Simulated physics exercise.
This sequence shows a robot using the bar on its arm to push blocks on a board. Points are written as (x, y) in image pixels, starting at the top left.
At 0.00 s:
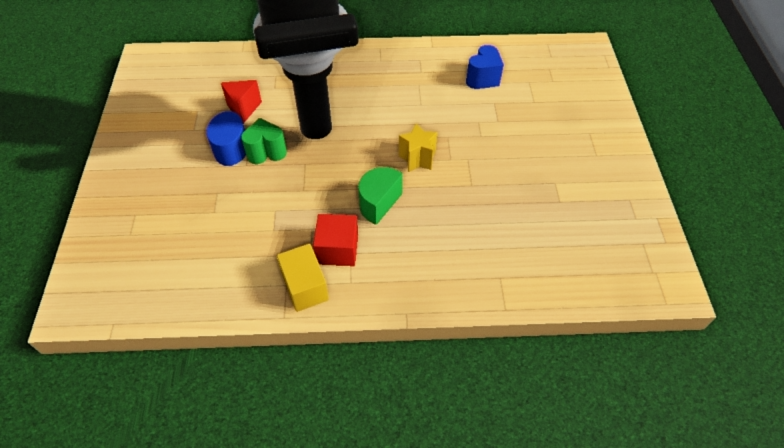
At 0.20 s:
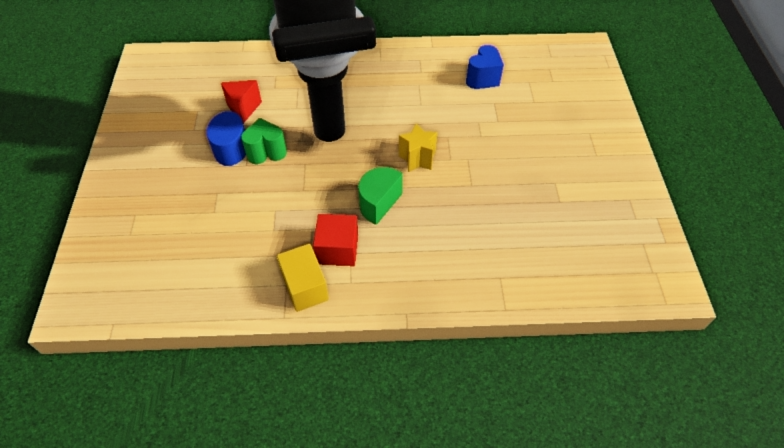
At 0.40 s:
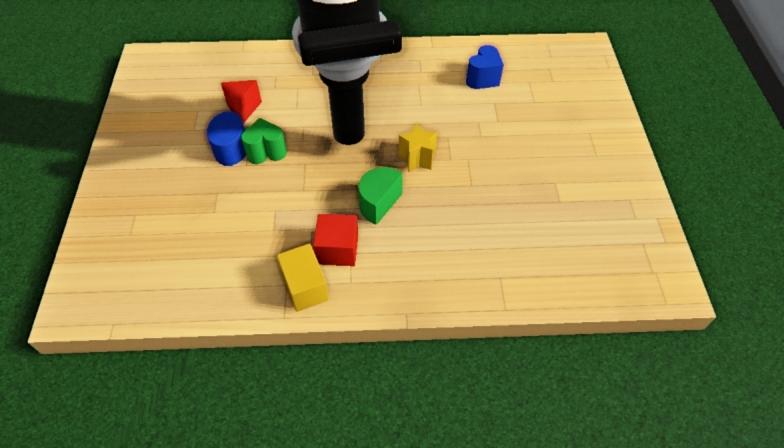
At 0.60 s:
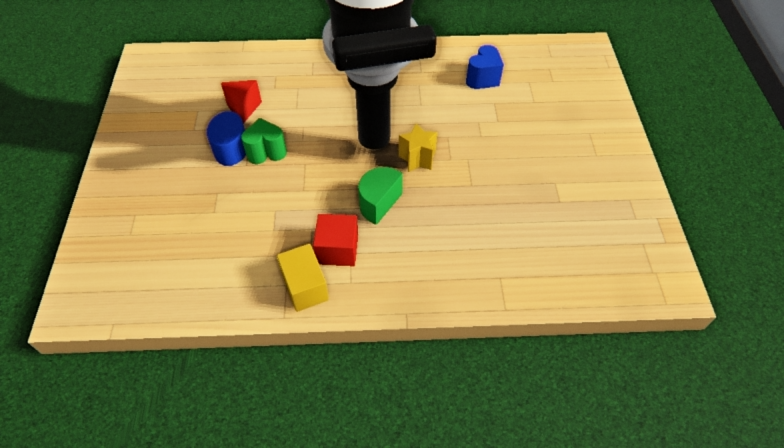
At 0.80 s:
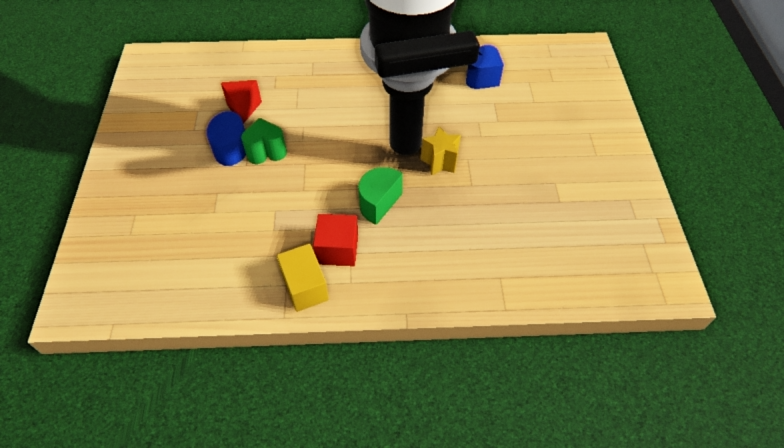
A black robot arm moves right across the board and nudges the yellow star right.
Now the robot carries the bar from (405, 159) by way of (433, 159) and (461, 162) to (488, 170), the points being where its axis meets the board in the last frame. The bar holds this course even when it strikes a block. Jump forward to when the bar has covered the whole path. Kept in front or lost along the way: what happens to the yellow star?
The bar still drives it.
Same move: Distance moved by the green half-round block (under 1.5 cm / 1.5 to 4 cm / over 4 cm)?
Range: Under 1.5 cm.
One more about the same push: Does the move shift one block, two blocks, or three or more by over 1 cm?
The number is one.
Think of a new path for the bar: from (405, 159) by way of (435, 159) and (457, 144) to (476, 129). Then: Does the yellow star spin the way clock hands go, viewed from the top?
Yes, that is what happens.
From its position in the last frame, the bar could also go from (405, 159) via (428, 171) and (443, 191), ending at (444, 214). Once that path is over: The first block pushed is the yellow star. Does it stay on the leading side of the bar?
Slipped off.
What follows on the original path. One third of the way, bar at (435, 143); yellow star at (471, 145), turned 15° clockwise.
Two thirds of the way, bar at (464, 147); yellow star at (494, 148), turned 40° clockwise.
At the end, bar at (492, 155); green half-round block still; yellow star at (523, 155), turned 40° clockwise.
